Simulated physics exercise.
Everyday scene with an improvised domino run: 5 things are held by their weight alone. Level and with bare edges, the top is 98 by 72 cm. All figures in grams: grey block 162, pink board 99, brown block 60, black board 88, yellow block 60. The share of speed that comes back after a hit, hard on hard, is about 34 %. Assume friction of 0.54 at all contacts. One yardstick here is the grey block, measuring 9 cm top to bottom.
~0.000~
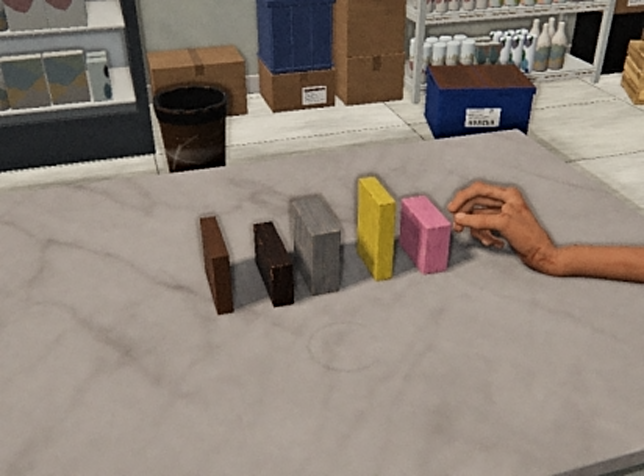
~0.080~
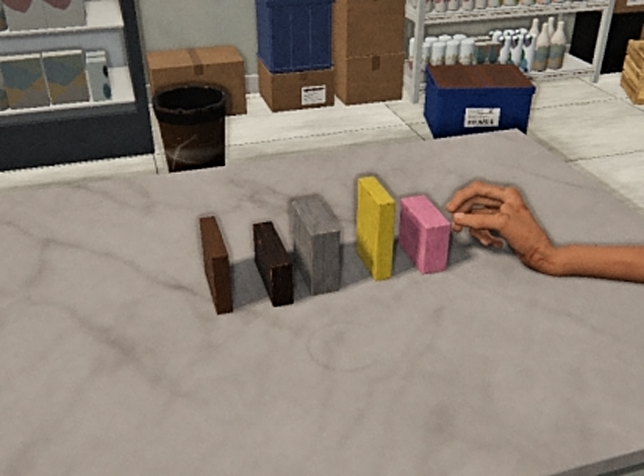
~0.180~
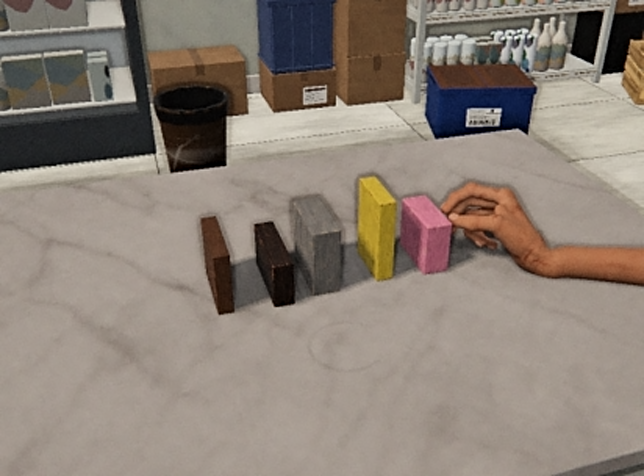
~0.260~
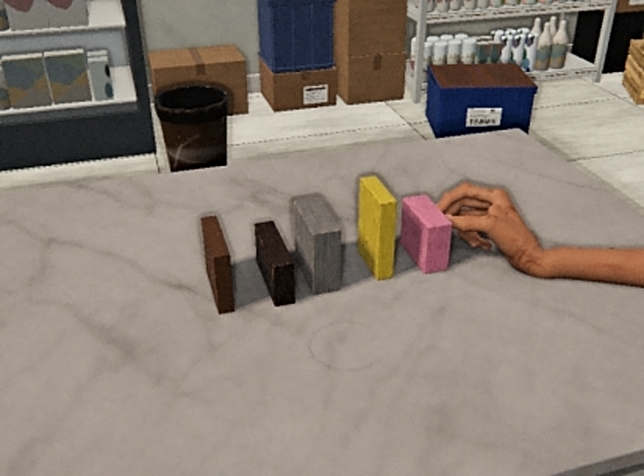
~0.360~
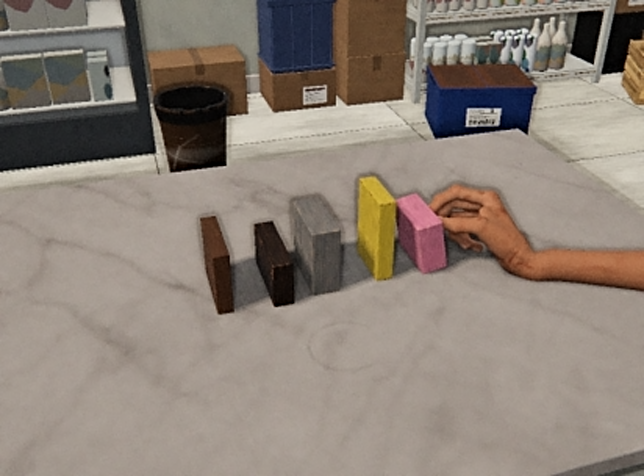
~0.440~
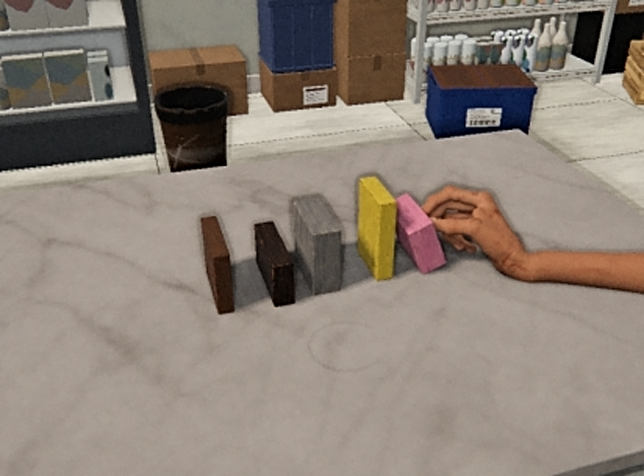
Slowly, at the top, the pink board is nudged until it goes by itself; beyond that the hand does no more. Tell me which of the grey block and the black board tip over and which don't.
The grey block does not tip. The black board does not tip.
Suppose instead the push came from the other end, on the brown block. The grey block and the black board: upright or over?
As for the grey block, it remains erect; as for the black board, it remains erect.
After 0.64 s, pink board 49° over; yellow block leaning 15°.
After 0.94 s, pink board 61° over; yellow block leaning 26°.
After 2.14 s, pink board 70° over; yellow block leaning 23°.
After 3.04 s, pink board 90° over; yellow block leaning 22°.
At rest (3.8 s), all 3 in place, give or take 5 cm. Seen from the same camera at the end, grey block near (317, 246), black board near (274, 263).
